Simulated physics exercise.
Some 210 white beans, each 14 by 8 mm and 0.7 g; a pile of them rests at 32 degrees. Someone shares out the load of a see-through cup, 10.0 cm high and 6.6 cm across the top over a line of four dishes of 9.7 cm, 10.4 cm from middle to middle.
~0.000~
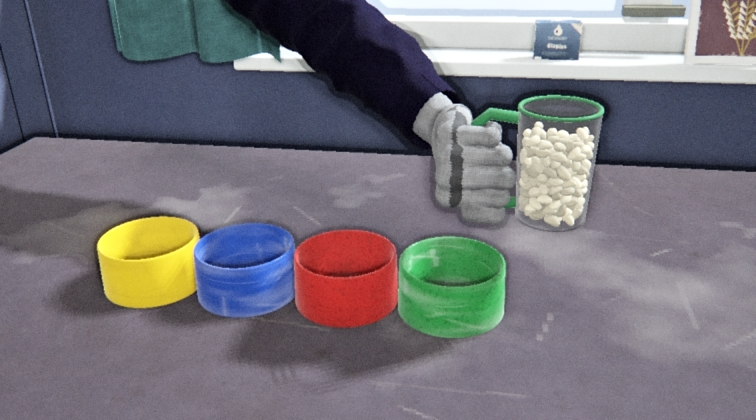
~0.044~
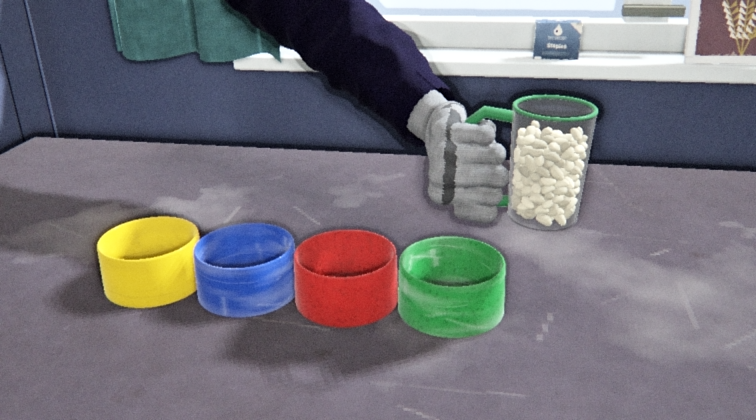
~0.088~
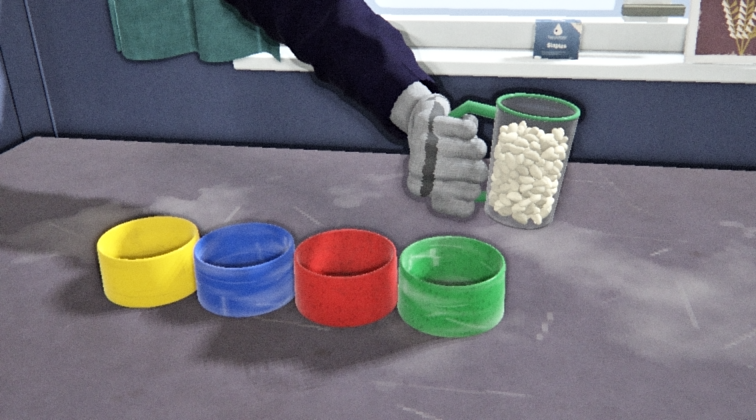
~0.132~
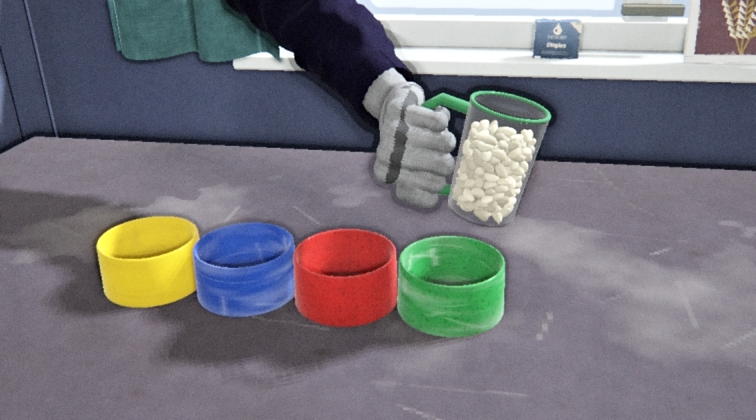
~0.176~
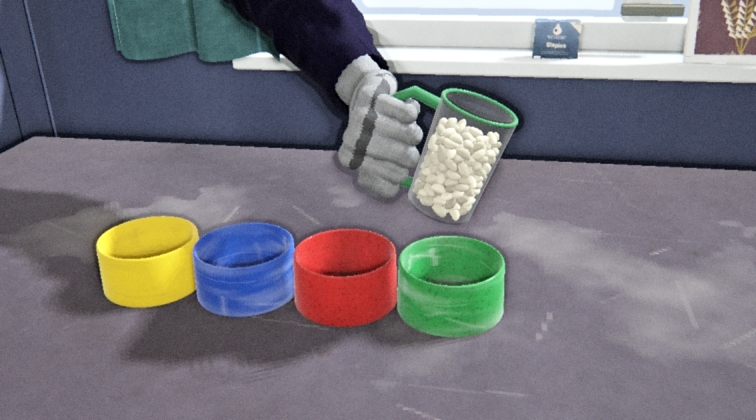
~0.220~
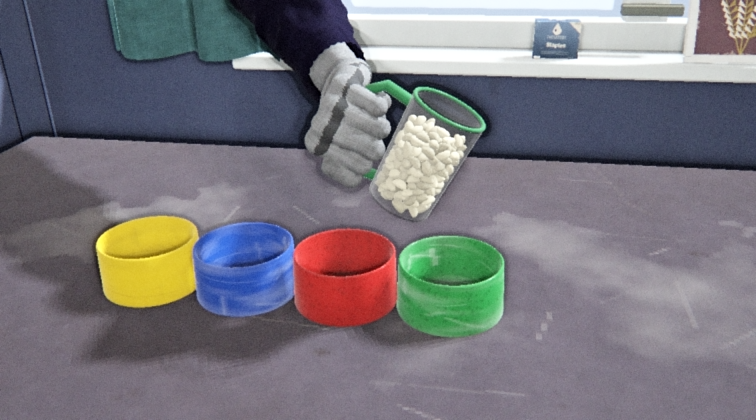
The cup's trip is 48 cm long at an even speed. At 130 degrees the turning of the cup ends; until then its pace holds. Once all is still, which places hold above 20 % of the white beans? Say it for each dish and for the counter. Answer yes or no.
Red: No, blue: No, green: No, yellow: Yes, counter: No.
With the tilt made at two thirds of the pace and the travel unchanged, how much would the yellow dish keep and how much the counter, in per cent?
Then: Yellow 100, counter 0.
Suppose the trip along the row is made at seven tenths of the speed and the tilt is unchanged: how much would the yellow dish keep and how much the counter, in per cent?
In that case yellow 80; counter 10.
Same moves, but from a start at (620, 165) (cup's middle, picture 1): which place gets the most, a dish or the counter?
Most goes to: Yellow.
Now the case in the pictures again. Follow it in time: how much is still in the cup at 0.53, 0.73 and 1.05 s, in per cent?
In turn: 100, 95, 20.
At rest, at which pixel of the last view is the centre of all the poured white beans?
At about (151, 263).
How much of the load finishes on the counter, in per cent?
About 5 per cent.
After 0.53 s, tilt 78 degrees; cup holds 100 %.
Then, at 0.73 s, tilt 111 degrees; cup holds 95 %, yellow 5 %.
Then, at 1.05 s, tilt 130 degrees; cup holds 20 %, yellow 70 %.
By 1.6 s all is still; red 0 %, blue 0 %, green 0 %, yellow 95 %, counter 5 %.
